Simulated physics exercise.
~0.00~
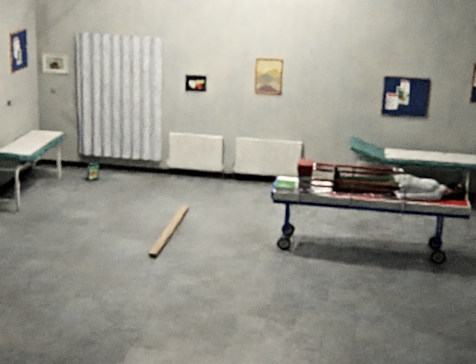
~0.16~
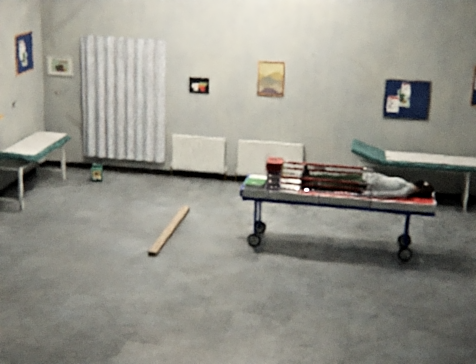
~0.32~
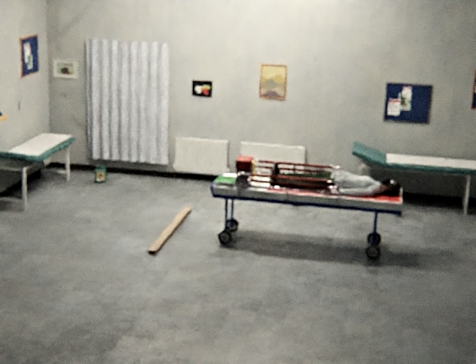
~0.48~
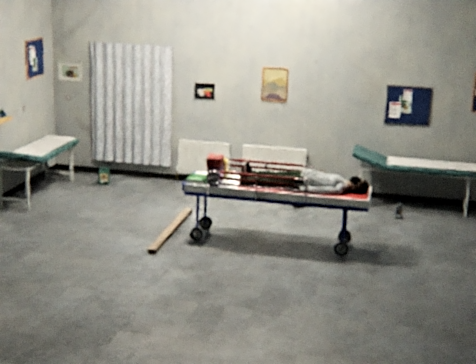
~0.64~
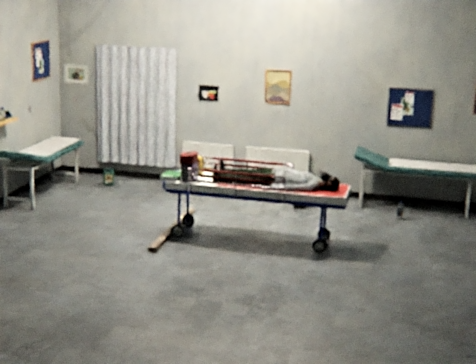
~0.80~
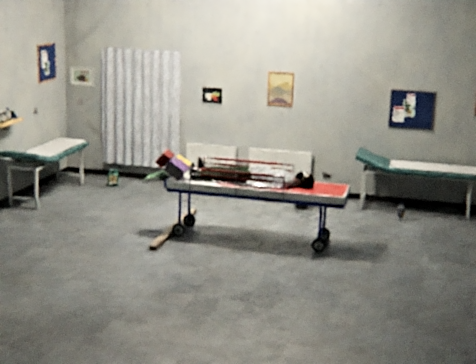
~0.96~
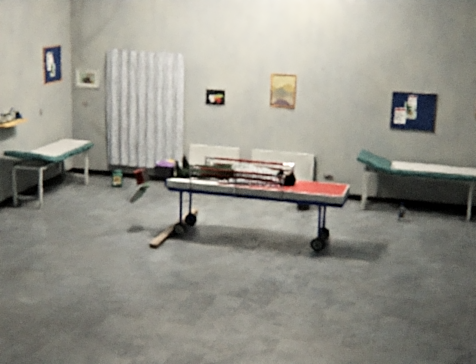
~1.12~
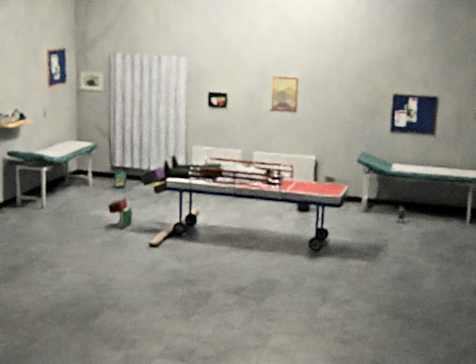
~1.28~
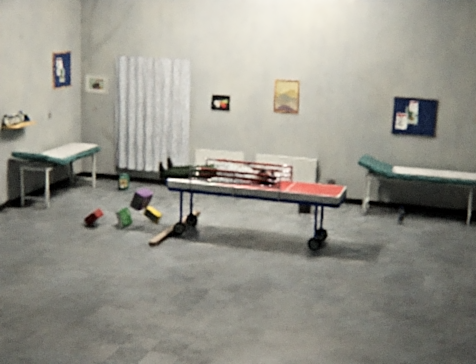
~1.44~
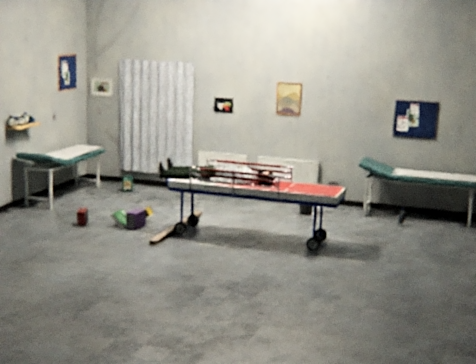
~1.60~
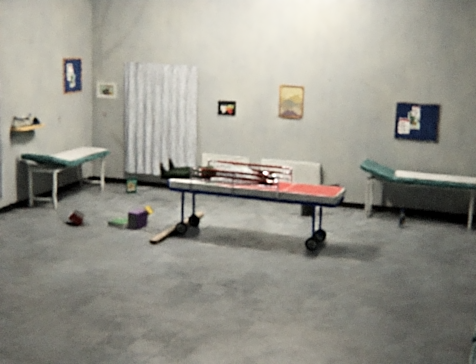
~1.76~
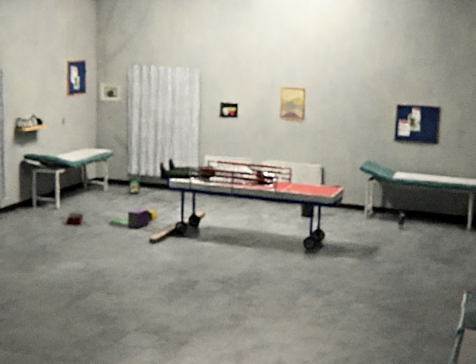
A person slides feet-first as a rolling trolley stops at a plank and boxes tumble off.
